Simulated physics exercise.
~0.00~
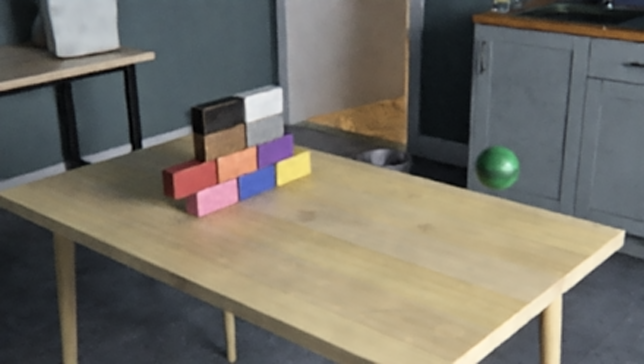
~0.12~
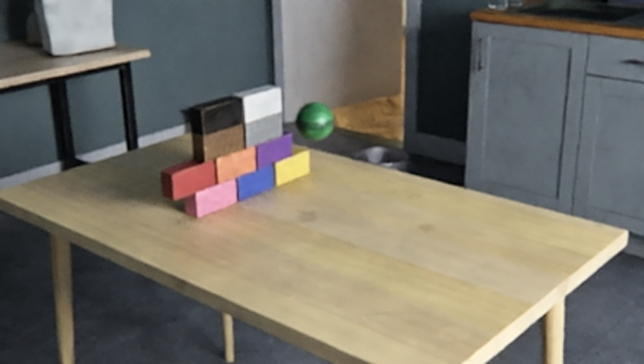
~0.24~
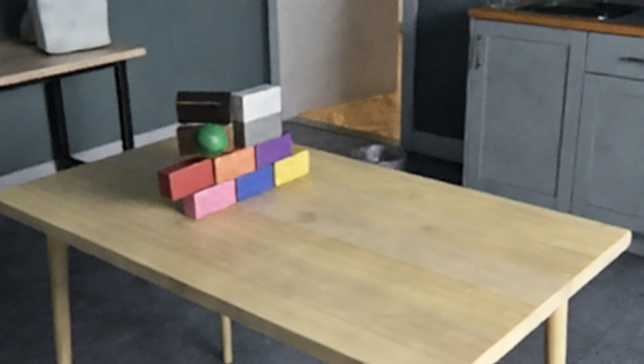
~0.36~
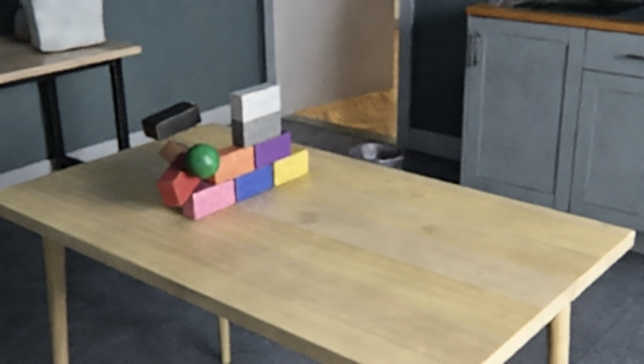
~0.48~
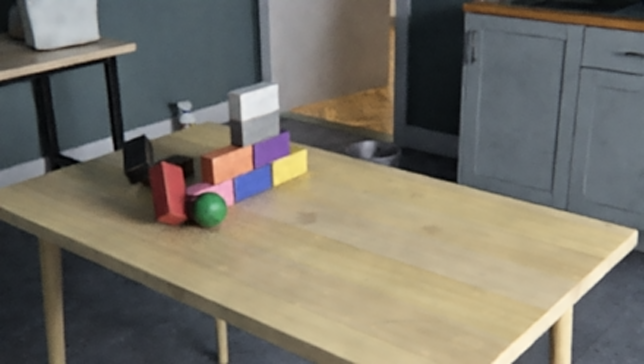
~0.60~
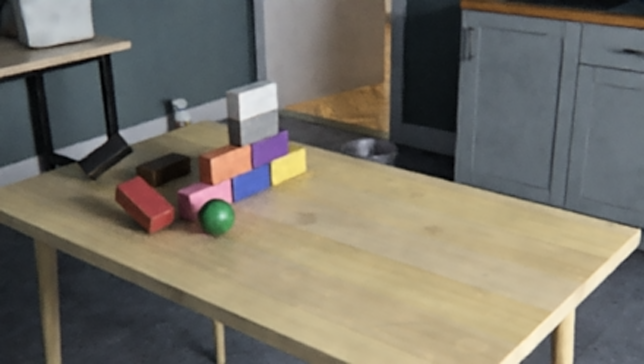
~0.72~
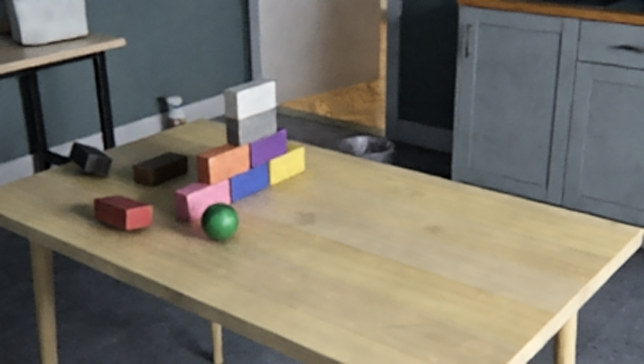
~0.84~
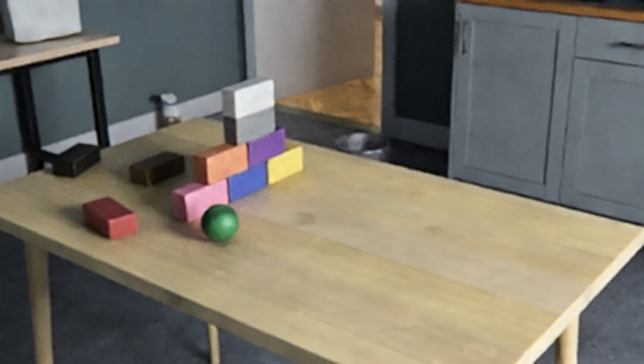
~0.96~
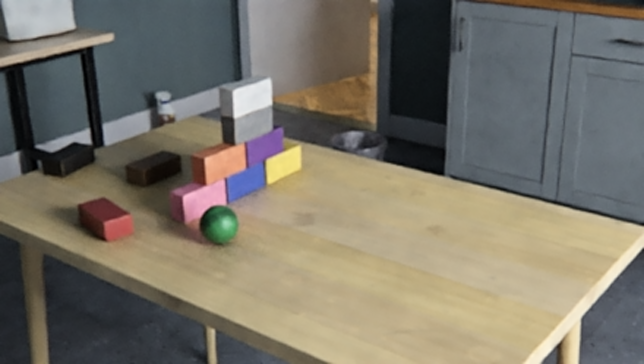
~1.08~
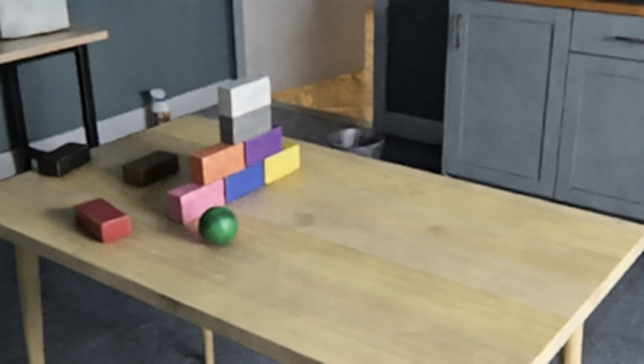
The video shows a green ball flying left into a stack of coloured blocks on a wooden table, knocking the black, brown and red blocks off the left side. They topple onto the tabletop, while the ball settles in front of the pink block and the remaining blocks stay stacked.
